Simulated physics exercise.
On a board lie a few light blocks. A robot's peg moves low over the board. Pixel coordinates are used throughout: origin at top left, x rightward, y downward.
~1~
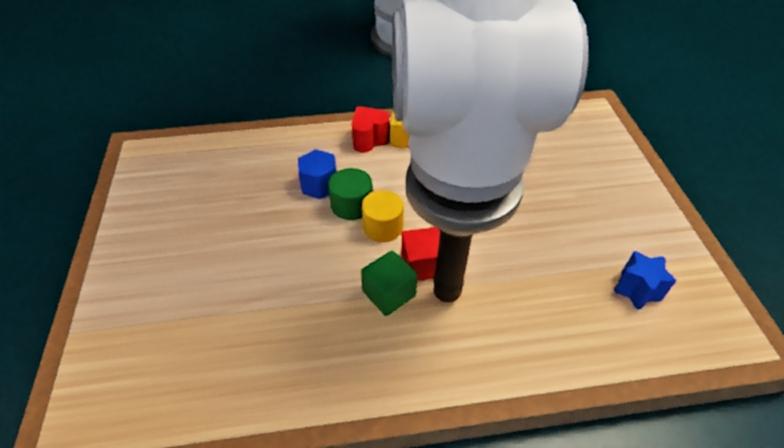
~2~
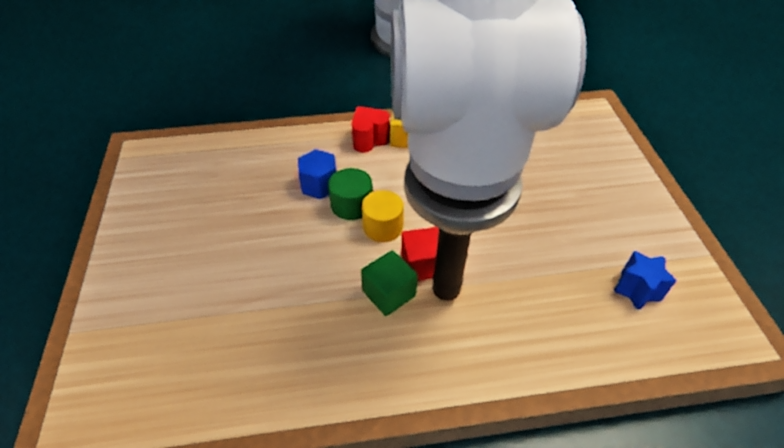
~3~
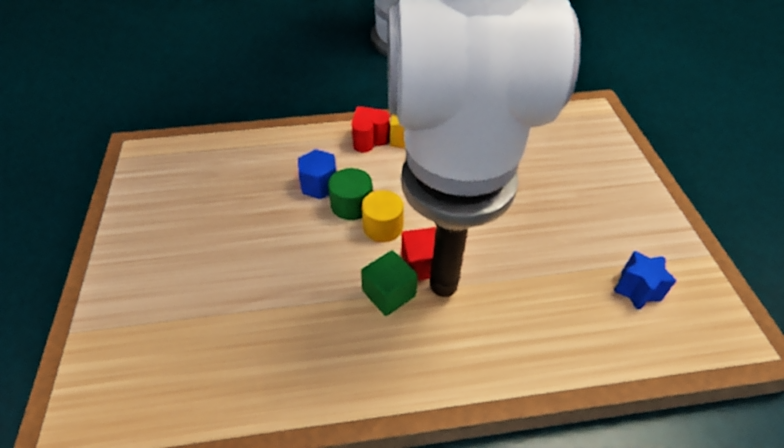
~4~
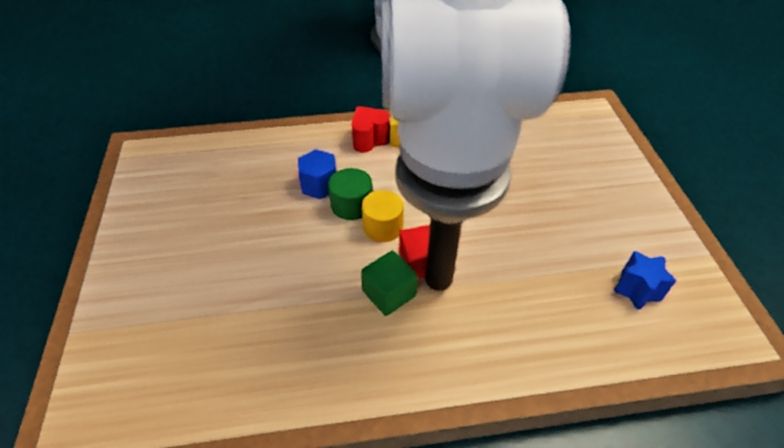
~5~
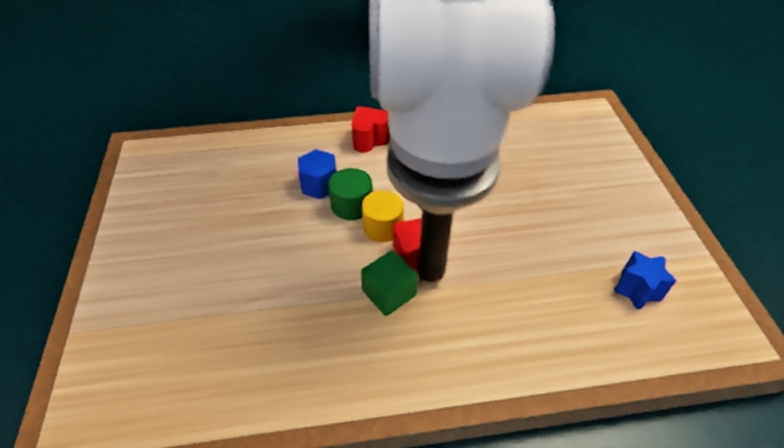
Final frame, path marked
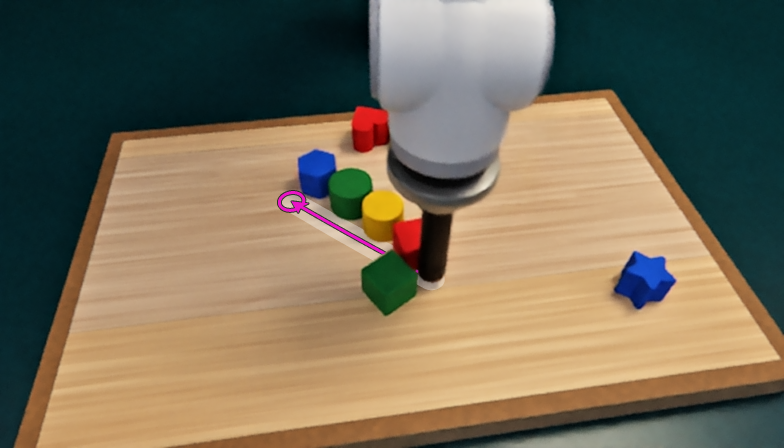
A white robot arm with a dark peg reaches over a light wooden board with a brown rim, seen from above at an angle by a still camera. Blue, green, yellow and red blocks form a loose diagonal, with a green cube near the peg, a red block behind and a blue star at right. The peg barely moves, then slides slightly left and away, nudging the red block.
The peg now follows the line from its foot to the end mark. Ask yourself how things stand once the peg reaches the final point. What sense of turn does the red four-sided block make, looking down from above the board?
From overhead, the rotation is clockwise.
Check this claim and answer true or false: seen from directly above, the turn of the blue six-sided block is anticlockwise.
That claim is true.
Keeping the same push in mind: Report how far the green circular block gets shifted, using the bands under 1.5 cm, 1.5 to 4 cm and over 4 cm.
It moves quite far, over 4 cm.
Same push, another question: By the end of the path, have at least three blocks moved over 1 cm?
Yes, I think so.
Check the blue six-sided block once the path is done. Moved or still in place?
It travels a centimetre or more.
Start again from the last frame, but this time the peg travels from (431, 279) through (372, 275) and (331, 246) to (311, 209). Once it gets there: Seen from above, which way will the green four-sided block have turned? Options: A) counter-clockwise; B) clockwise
The answer is A.
Path on the board, in a line from (431, 279) to (292, 201).
The first path, step by step. One third of the way, peg at (379, 244); blue six-sided block at (303, 155), turned 35° anticlockwise; green circular block at (344, 157); yellow circular block at (375, 176); red four-sided block at (380, 204), turned 20° clockwise.
Two thirds of the way, peg at (332, 219); blue six-sided block at (303, 155), turned 35° anticlockwise; green circular block at (345, 152); yellow circular block at (380, 166); red four-sided block at (374, 195), turned 45° clockwise.
At the end, peg at (290, 195); blue six-sided block at (303, 155), turned 35° anticlockwise; green circular block at (345, 152); yellow circular block at (380, 166); red four-sided block at (374, 195), turned 45° clockwise.
